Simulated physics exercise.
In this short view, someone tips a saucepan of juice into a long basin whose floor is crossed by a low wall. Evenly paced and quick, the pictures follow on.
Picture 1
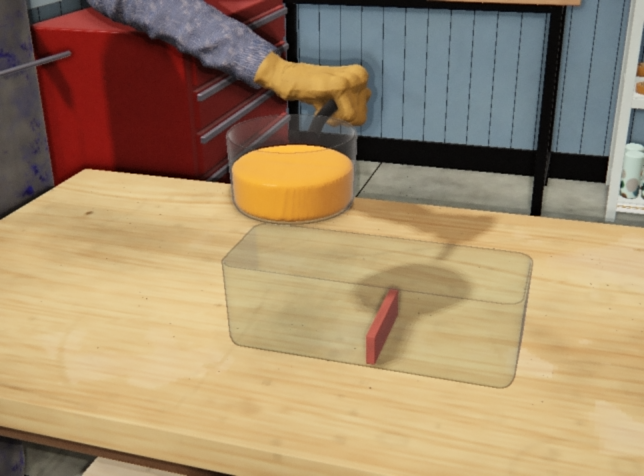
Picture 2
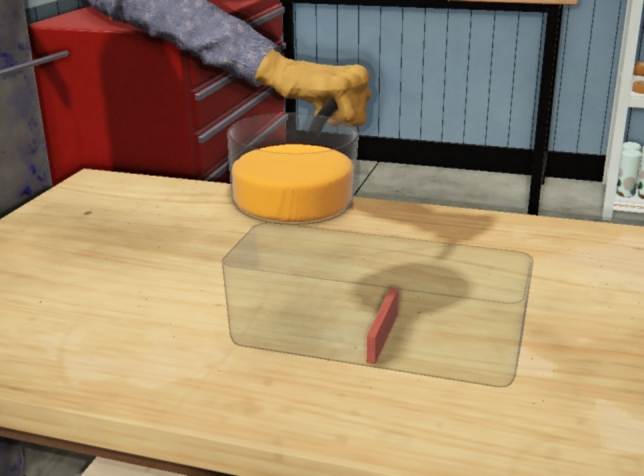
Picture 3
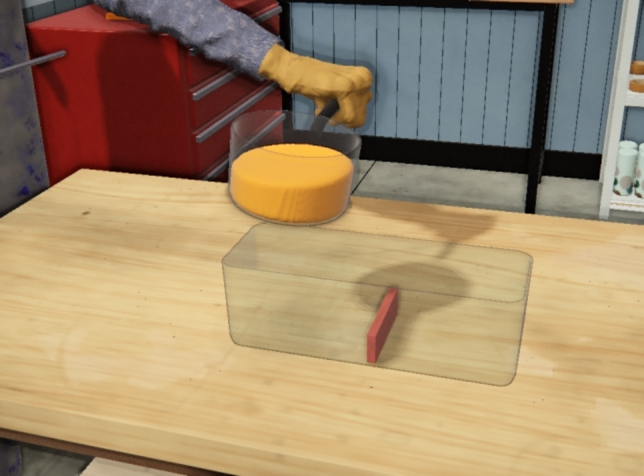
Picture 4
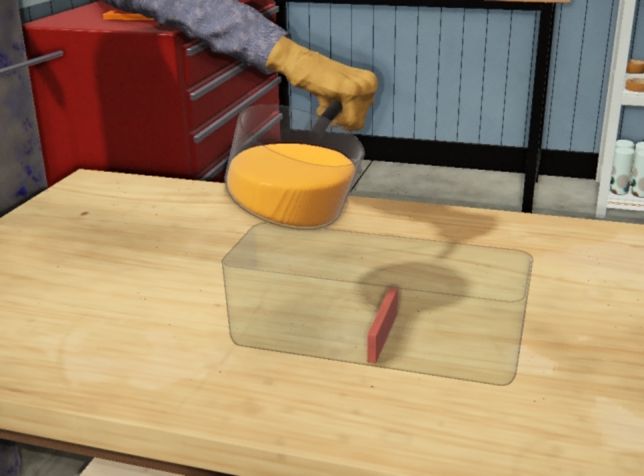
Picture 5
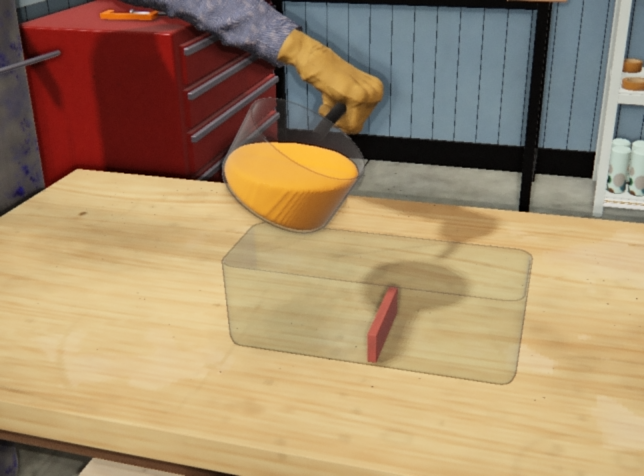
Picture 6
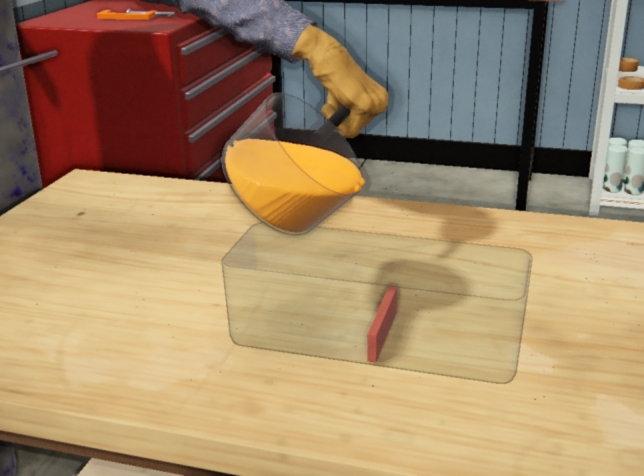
In the video, a gloved hand steadily tilts a clear saucepan of orange juice to the right above a long transparent basin with a low red wall across its floor, and the juice shifts toward the pan's lower edge.
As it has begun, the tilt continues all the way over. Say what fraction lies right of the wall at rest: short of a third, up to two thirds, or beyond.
The part right of the wall will probably range from one third to two thirds.
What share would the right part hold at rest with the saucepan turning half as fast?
Roughly 65 percent.
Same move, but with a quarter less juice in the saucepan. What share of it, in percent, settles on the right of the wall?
Some 35 per cent.
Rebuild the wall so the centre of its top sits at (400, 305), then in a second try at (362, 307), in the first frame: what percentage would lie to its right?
About 10 per cent, then about 85 per cent.
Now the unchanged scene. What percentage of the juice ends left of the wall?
Roughly 45 %.
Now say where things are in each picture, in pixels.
Tilt 0°; pouring edge (353, 140); surface from (239, 157) to (352, 168); the long basin's rim runs from (239, 244) to (529, 281); the wall's top is at (383, 313), in the first frame.
Tilt 2°; pouring edge (355, 142); surface from (239, 157) to (352, 168), in the second frame.
Tilt 9°; pouring edge (358, 149); surface from (239, 156) to (353, 169), in the third frame.
Tilt 18°; pouring edge (361, 160); surface from (237, 155) to (355, 170), in the fourth frame.
Tilt 31°; pouring edge (362, 175); surface from (233, 150) to (358, 174), in the fifth frame.
Tilt 45°; pouring edge (358, 191); surface from (232, 143) to (354, 177); 1 per cent is over the edge, in the sixth frame.
A moment on, the saucepan is tipped on its side and 39 per cent is still to pour, 12 is left of the wall and 18 right of it.
Next, the saucepan is tipped on its side and 17 per cent is still to pour, 26 is left of the wall and 51 right of it.
Then the saucepan is tipped on its side and 7 per cent is still to pour, 35 is left of the wall and 51 right of it.
Later the saucepan is tipped on its side and 3 per cent is still to pour, 41 is left of the wall and 54 right of it.
Finally, 45 per cent lies left of the wall, 54 right of it and 1 outside.
